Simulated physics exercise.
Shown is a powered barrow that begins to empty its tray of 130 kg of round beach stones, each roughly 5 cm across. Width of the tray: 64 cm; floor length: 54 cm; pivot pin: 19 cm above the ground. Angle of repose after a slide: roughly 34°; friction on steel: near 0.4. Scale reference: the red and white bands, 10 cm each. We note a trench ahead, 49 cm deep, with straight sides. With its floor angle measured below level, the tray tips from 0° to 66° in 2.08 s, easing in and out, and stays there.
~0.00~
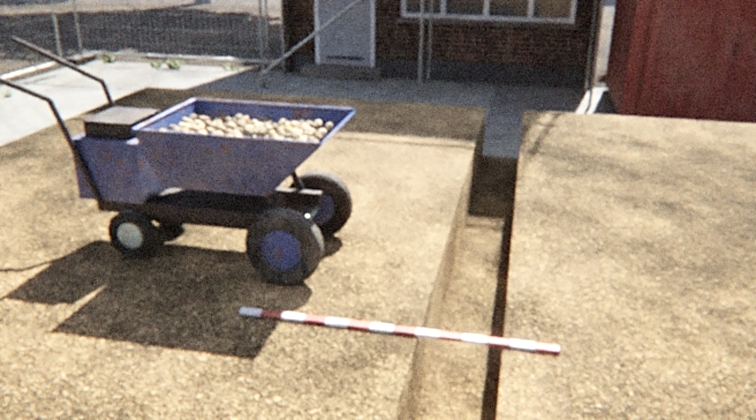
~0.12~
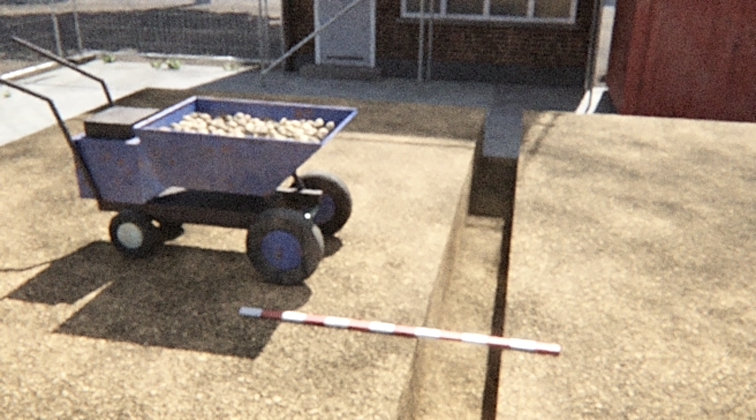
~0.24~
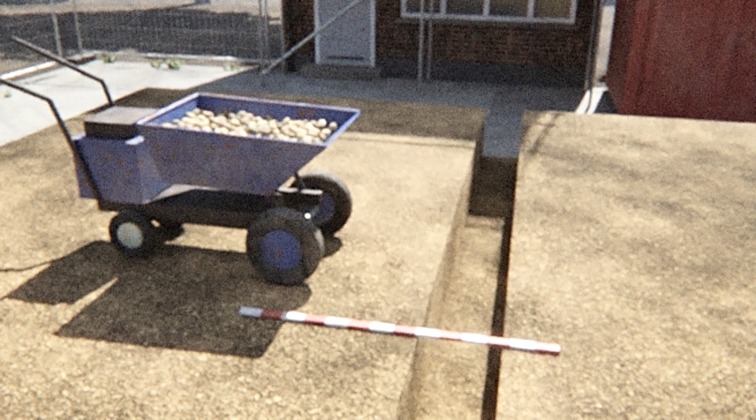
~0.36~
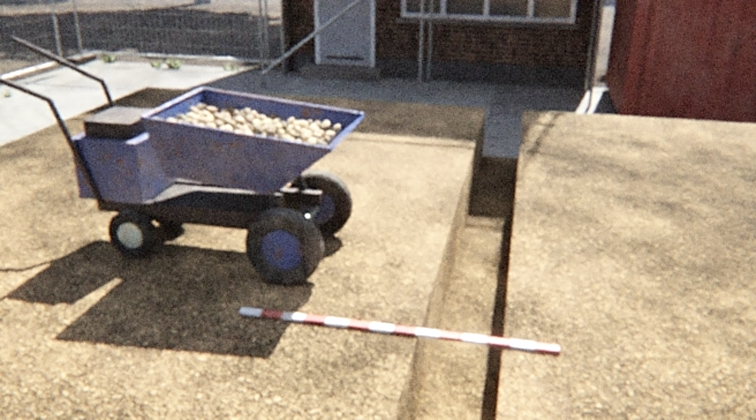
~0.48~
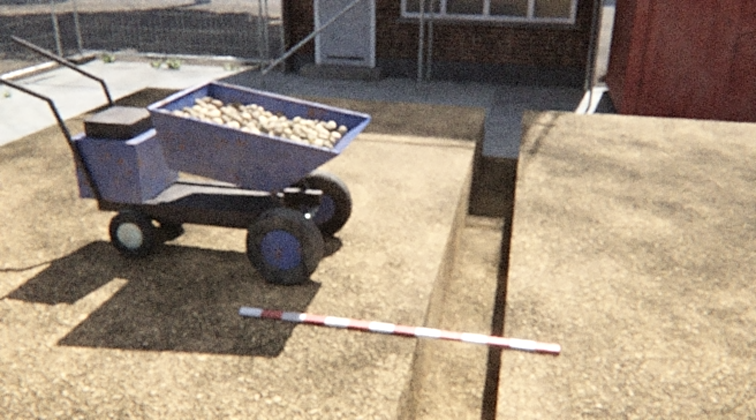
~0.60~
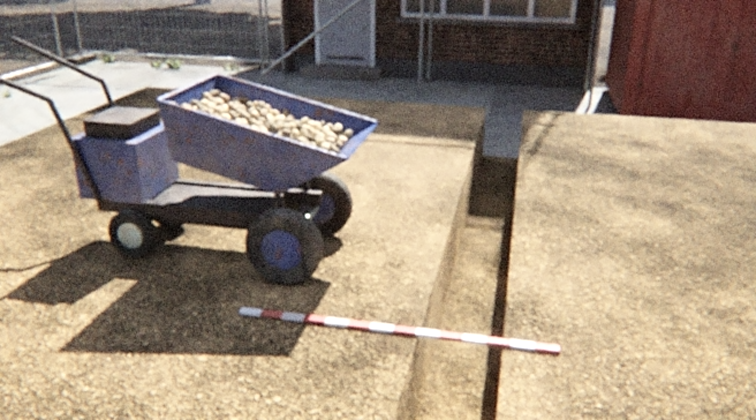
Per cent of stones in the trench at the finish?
About 98 %.
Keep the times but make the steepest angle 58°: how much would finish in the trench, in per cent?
About 95%.
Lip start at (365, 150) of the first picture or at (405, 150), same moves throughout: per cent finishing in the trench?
I'd expect some 85 per cent, then some 35.
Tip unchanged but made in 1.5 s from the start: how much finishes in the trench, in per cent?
100 %.
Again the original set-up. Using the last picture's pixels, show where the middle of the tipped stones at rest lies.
At about pixel (470, 343) in the last view.
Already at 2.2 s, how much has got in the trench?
65 per cent or so by then.
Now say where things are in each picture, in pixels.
The first picture shows lip at (321, 145), floor tilted 0°, highest stones at (248, 125).
The second picture shows lip at (322, 145), floor tilted 1°, highest stones at (249, 124); the stones move at 0.1 m/s on average.
In the third picture, the tray is at 2°, its lip at (326, 147); the top of the load is at (234, 122); the stones move at 0.2 m/s on average.
In the fourth picture, the tray is at 5°, its lip at (332, 150); the top of the load is at (220, 116); the stones move at 0.2 m/s on average.
The fifth picture shows lip at (339, 154), floor tilted 9°, highest stones at (217, 108); the stones move at 0.3 m/s on average.
In the sixth picture, the tray is at 13°, its lip at (347, 160); the top of the load is at (214, 100); the stones move at 0.4 m/s on average.
After 1.6 s the floor is at 56°; 97 % in the tray, 3 % short of the trench; the foremost stones are at (432, 246).
After 2.2 s the floor is at 66°; 27 % in the tray, 9 % short of the trench, 64 % in the trench; the foremost stones are at (498, 351).
After 2.5 s the floor is at 66°; 7 % in the tray, 6 % short of the trench, 87 % in the trench; the foremost stones are at (498, 348).
After 4.5 s the floor is at 66°; 0 % in the tray, 2 % short of the trench, 98 % in the trench; the foremost stones are at (499, 339).
